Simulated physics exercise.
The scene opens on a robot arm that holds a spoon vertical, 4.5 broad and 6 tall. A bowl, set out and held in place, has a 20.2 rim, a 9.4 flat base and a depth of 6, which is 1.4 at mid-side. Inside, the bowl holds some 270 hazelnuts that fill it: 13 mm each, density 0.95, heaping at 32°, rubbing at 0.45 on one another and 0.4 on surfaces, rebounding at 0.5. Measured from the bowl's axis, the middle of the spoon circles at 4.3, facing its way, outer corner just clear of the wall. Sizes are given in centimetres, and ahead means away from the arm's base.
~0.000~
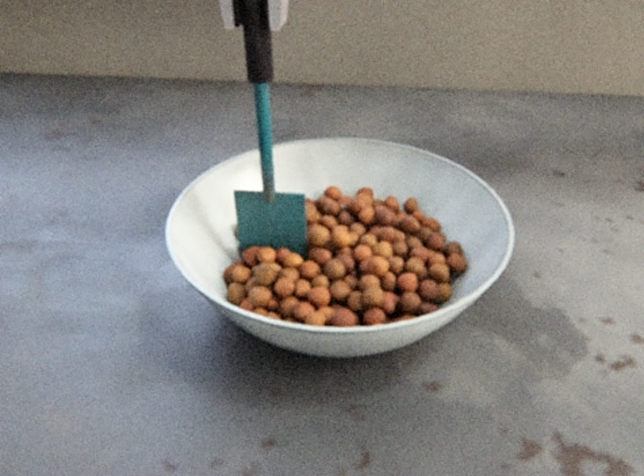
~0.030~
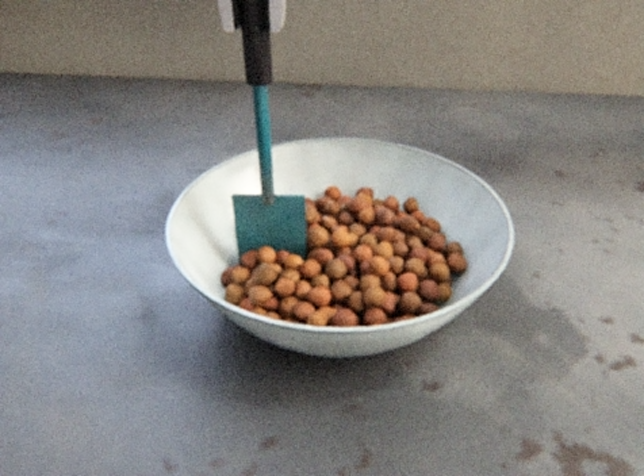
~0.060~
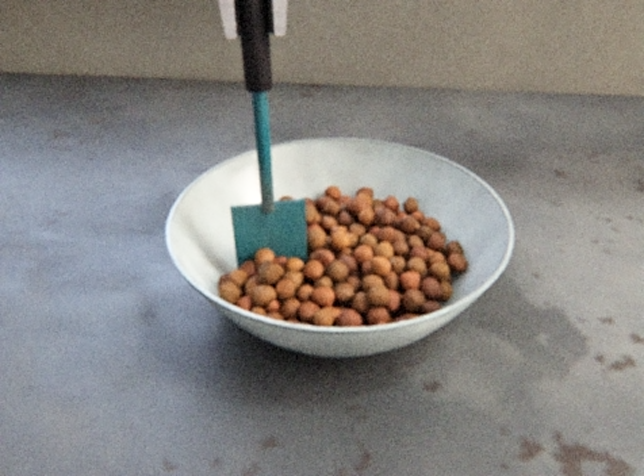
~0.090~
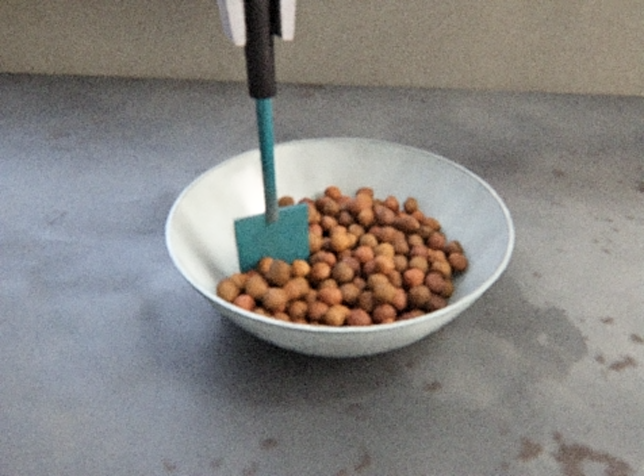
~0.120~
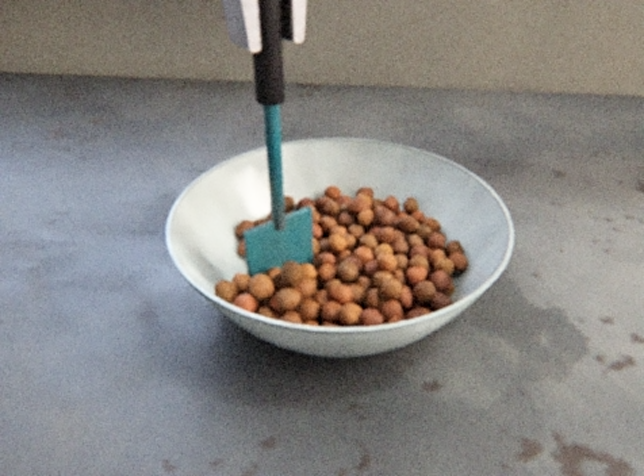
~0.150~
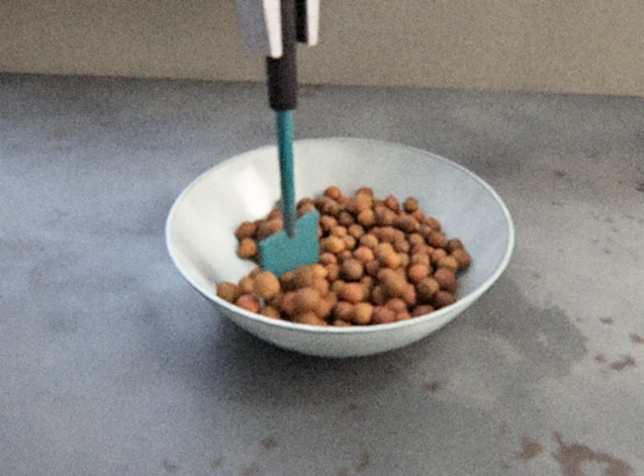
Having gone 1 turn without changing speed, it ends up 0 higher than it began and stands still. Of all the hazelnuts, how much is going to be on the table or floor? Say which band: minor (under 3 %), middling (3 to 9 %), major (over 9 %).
Band: Middling.
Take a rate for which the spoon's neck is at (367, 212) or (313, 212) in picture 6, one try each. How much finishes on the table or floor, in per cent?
Close to 35 and 15 in a hundred.
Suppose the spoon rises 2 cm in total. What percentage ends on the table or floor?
My guess is close to 5 per cent.
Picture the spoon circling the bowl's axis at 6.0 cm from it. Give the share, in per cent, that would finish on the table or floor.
That would make it around 10 percent.
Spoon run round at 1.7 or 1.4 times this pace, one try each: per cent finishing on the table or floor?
Around 20 percent on the first try and 15 percent on the second.
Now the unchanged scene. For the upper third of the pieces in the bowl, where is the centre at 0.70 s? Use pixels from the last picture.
(274, 188).
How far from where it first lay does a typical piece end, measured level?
Something near 8 cm, measured level.
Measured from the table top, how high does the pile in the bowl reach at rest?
Around 6.5 cm above the table.
By 0.42 s, 174° round, highest piece 8 above the table; 266 in the bowl, 3 in flight or on the tool.
By 0.70 s, 292° round, highest piece 8 above the table; 262 in the bowl, 7 on the table or floor.
By 1.03 s, 0° round, highest piece 6 above the table; 254 in the bowl, 14 on the table or floor, 1 in flight or on the tool.
By 1.73 s, 0° round, highest piece 6 above the table; 254 in the bowl, 15 on the table or floor.
Final count, 254 in the bowl, 15 on the table or floor. That is 6 % on the table or floor.
